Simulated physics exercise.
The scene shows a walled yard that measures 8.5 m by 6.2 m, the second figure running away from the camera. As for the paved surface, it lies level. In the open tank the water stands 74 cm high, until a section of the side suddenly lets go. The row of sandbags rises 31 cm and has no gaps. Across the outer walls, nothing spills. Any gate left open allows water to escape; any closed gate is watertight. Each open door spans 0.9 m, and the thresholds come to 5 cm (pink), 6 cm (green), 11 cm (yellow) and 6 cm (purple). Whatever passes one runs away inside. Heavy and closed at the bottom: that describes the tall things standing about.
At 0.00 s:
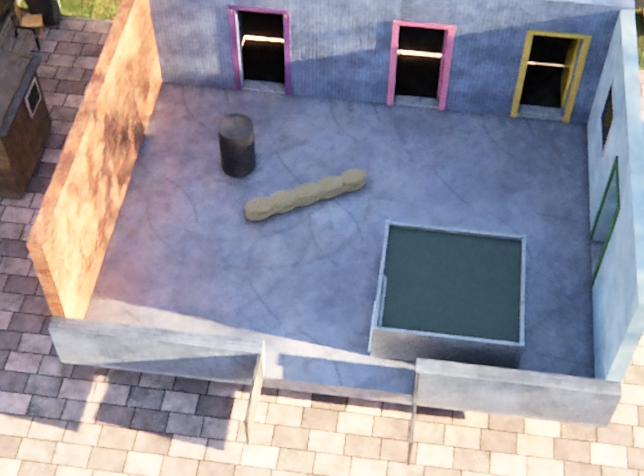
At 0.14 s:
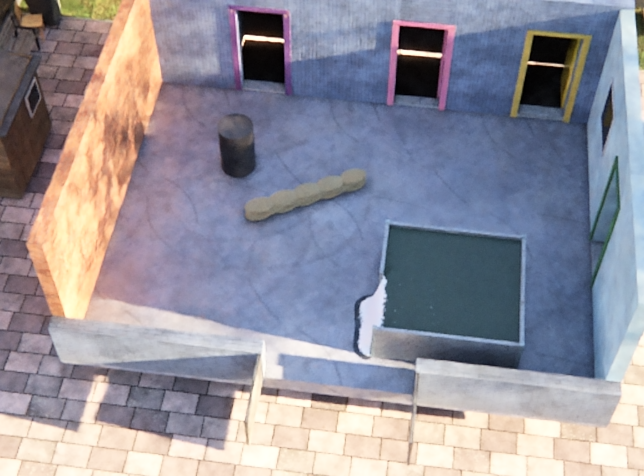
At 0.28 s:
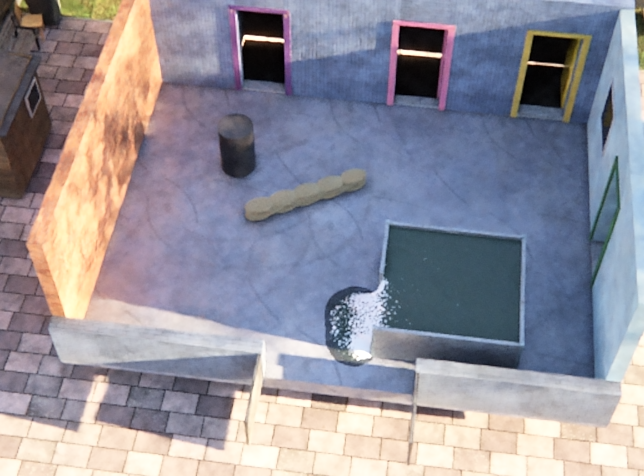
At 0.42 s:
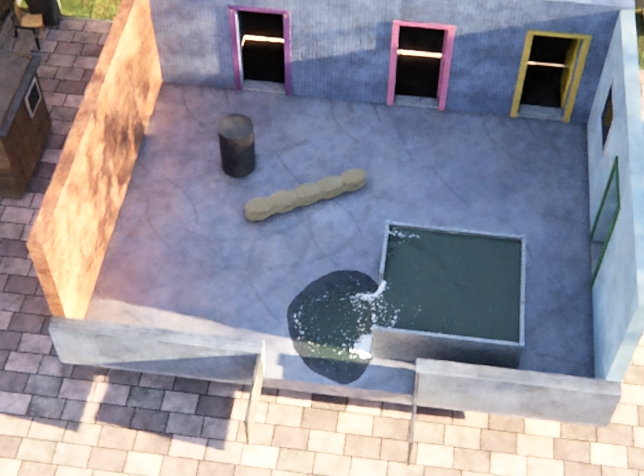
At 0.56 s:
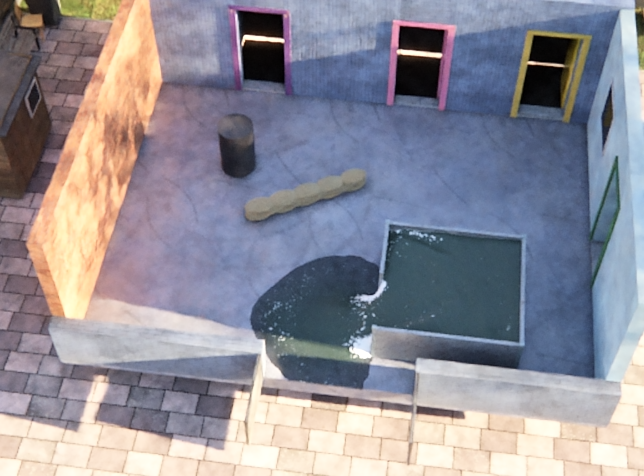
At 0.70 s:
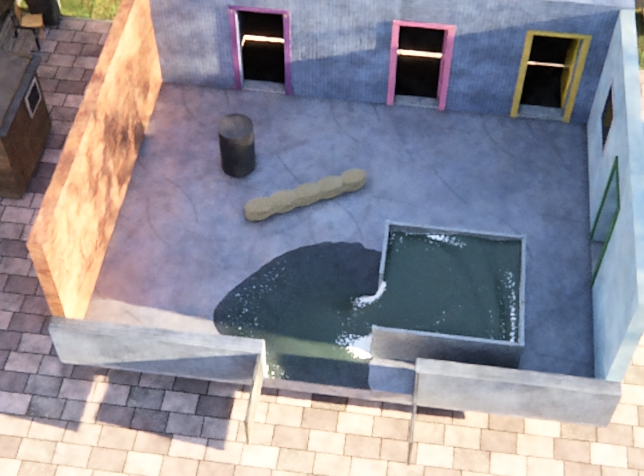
In this clip, water pours from the left side of an open tank in a walled yard, foaming at the gap, and a dark pool spreads leftward across the floor and along the low front wall, below a pale row of sandbags.
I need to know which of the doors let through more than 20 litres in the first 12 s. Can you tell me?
My guess is the pink door lets through less than the limit; my guess is the green door lets through less than the limit; my guess is the yellow door lets through less than the limit; my guess is the purple door lets through more than the limit.
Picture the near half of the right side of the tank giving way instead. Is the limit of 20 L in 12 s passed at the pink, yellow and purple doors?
Pink: Exceeding the limit; yellow: Exceeding the limit; purple: Within the limit.
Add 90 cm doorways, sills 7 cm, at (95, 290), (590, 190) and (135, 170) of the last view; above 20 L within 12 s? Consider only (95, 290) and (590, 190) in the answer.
Well, the first one ends up on the high side, the second one on the low side.
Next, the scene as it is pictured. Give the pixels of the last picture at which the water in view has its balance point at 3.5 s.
Around (312, 287) in the last picture.
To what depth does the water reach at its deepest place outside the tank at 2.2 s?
Depth max: Approx. 39 cm.
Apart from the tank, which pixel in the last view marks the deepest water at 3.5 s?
In the last picture, around (77, 341).
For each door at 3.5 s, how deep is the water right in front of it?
Depths in centimetres - pink: 0, green: 0, yellow: 0, purple: 0.
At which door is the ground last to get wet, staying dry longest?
The green door.
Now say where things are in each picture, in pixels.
The first frame shows still water, 74 cm deep, in the open tank at (451, 284).
In the second frame, the front is at (368, 299), 0.6 m from the gap at (379, 317); 0.3 m2 of floor is under water; 74 cm left at the back of the open tank.
In the third frame, water pours out at (378, 319) and has run 0.9 m, to (340, 296); typically 12 cm deep outside, 74 cm at the open tank's back.
In the fourth frame, the front is at (295, 306), 1.4 m from the gap at (378, 320); 2.2 m2 of floor is under water; 74 cm left at the back of the open tank.
In the fifth frame, water pours out at (378, 320) and has run 2.0 m, to (260, 305); typically 6 cm deep outside, 74 cm at the open tank's back.
In the sixth frame, water pours out at (378, 320) and has run 2.6 m, to (220, 324); typically 5 cm deep outside, 68 cm at the open tank's back.
After 1.4 s water covers 25 % of the floor and is deepest (40 cm) near (364, 328); pink door not reached, green door not reached, yellow door not reached, purple door not reached.
After 2.2 s water covers 30 % of the floor and is deepest (39 cm) near (87, 343); pink door not reached, green door not reached, yellow door not reached, purple door not reached.
After 3.5 s water covers 35 % of the floor and is deepest (30 cm) near (77, 341); pink door not reached, green door not reached, yellow door not reached, purple door not reached.
After 7.0 s water covers 60 % of the floor and is deepest (20 cm) near (155, 105); pink door 3 cm at the sill, 0 L in, green door not reached, yellow door not reached, purple door 10 cm at the sill, 38 L in.
After 12.0 s water covers 90 % of the floor and is deepest (12 cm) near (549, 144); pink door 7 cm at the sill, 0 L in, green door 6 cm at the sill, 0 L in, yellow door 7 cm at the sill, 0 L in, purple door 8 cm at the sill, 69 L in.
